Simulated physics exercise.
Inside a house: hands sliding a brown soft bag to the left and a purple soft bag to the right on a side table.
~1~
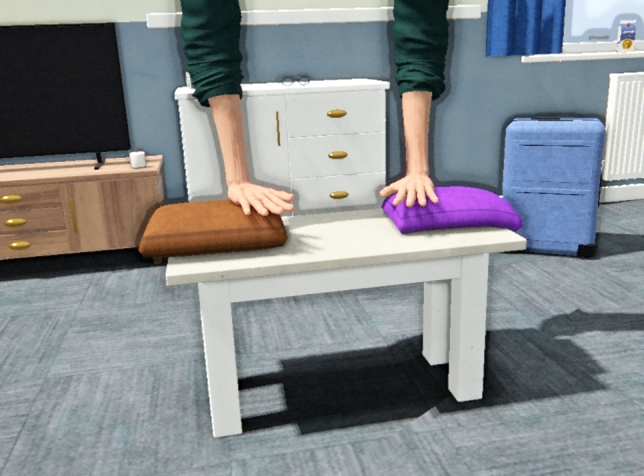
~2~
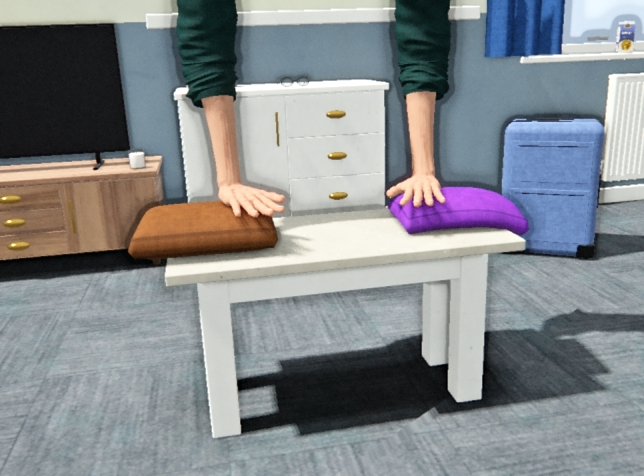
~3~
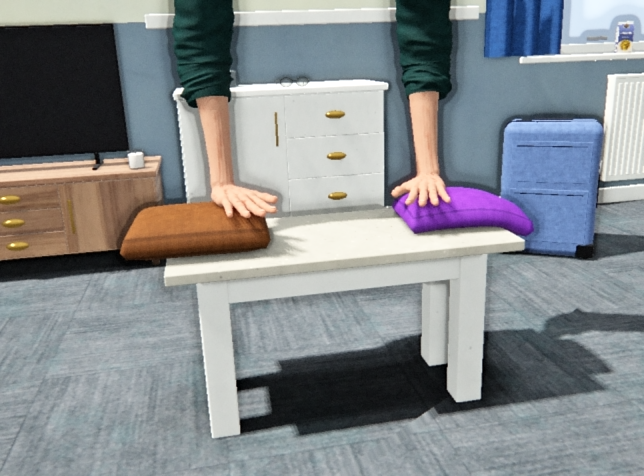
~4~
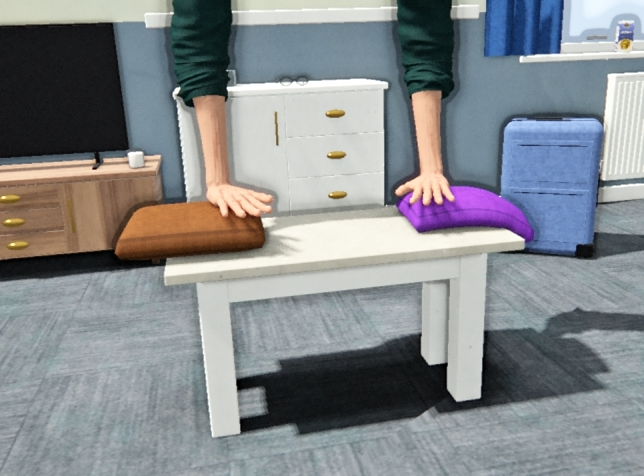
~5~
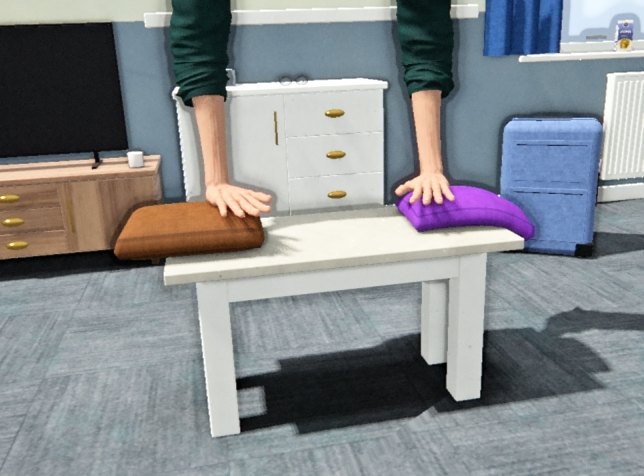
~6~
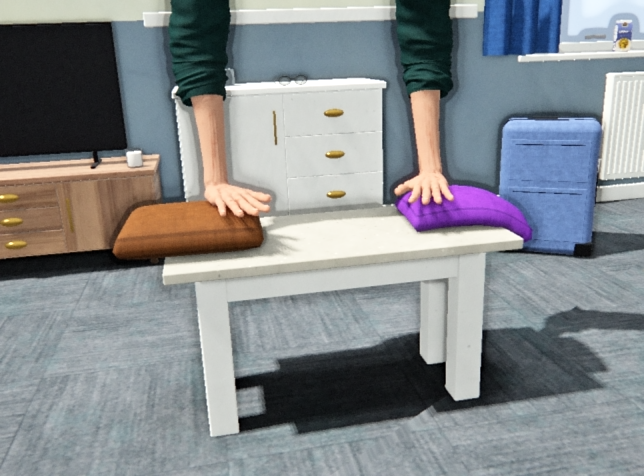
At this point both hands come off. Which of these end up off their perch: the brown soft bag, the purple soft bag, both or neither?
In the end the brown soft bag I'd bet will still be there; the purple soft bag I'd bet will still be there.
Then, 0.20 s past the final frame, brown soft bag unmoved; purple soft bag unmoved.
When it is over, brown soft bag unmoved; purple soft bag unmoved. The brown soft bag holds its place and the purple soft bag stays up there.
